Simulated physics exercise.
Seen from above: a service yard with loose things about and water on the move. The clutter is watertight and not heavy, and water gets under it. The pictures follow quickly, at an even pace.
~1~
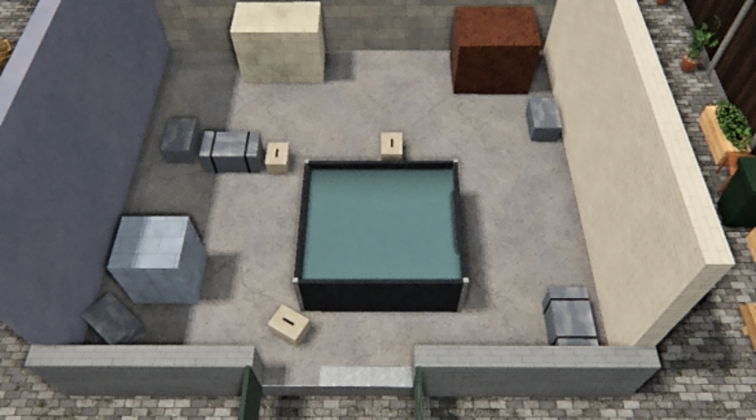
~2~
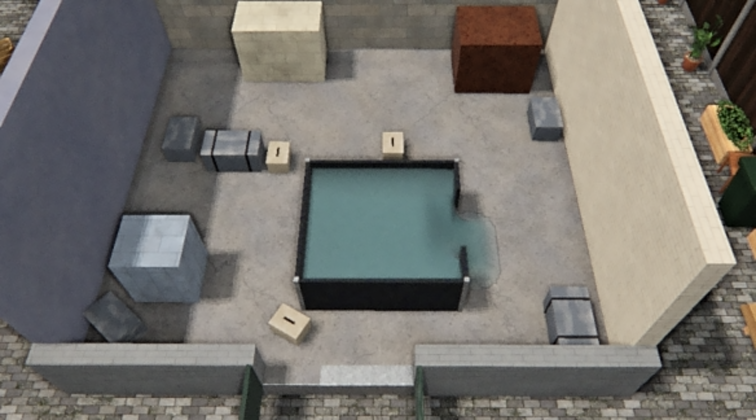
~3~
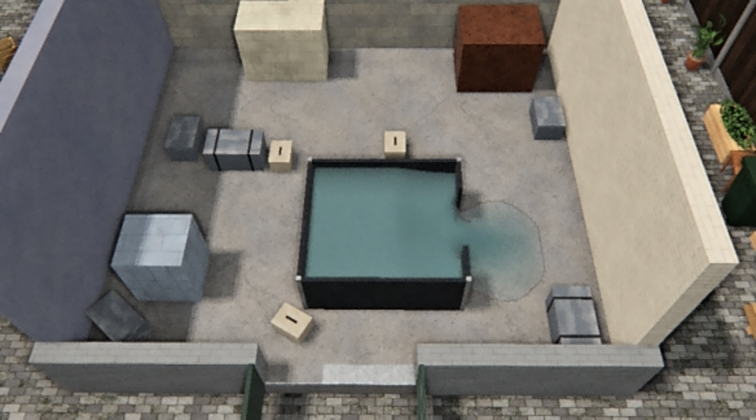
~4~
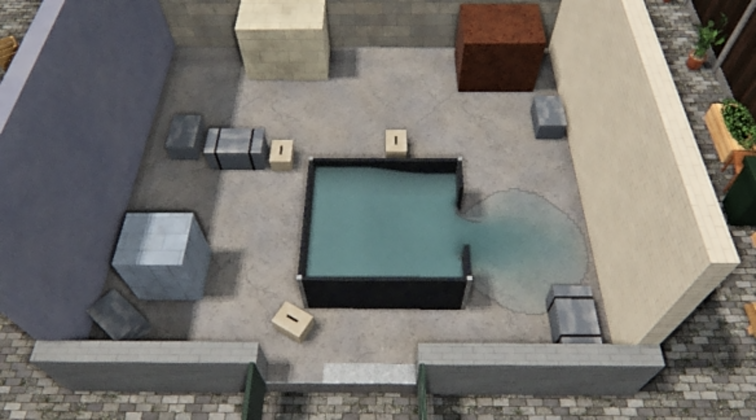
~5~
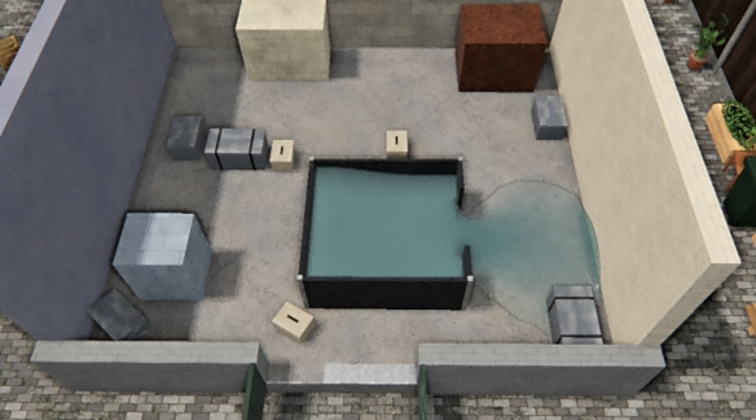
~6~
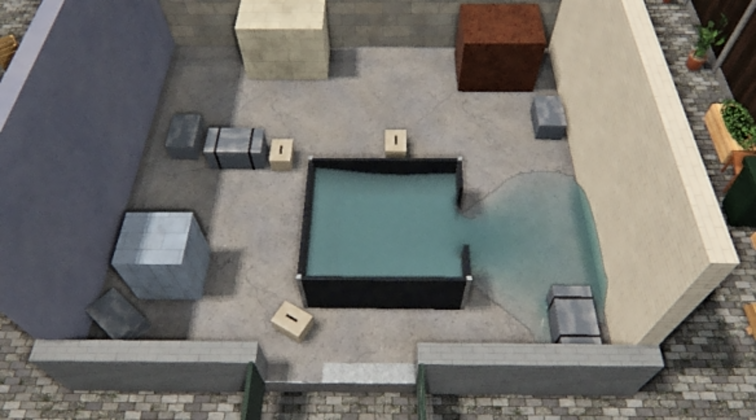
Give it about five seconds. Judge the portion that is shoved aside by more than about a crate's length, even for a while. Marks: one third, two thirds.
It is from one to two thirds.
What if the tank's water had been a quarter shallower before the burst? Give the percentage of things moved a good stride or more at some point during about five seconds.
I make it 40 per cent.
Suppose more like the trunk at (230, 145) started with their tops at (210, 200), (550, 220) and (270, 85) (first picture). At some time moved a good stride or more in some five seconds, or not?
In that order: Short of that, shifted that much, under that.
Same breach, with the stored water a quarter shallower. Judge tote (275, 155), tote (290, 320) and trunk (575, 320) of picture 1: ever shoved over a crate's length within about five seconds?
As listed: Never so far, yes, yes.
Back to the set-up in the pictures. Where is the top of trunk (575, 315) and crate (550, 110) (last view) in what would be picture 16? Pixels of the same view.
Around (533, 308) and (524, 90).
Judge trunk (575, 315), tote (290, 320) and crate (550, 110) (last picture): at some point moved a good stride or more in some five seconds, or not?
One after the other: Yes, pushed that far, pushed that far.
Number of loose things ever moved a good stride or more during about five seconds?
I count 3.
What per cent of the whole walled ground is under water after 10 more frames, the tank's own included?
I make it 35 per cent.
A moment on, 0 of 8 are well off their spots; 0 afloat.
Next, 2 of 8 are well off their spots; 0 afloat.
Later, 3 of 8 are well off their spots; 2 afloat.
In the end, 3 of 8 are well off their spots, and 3 have been at some point; 2 afloat.
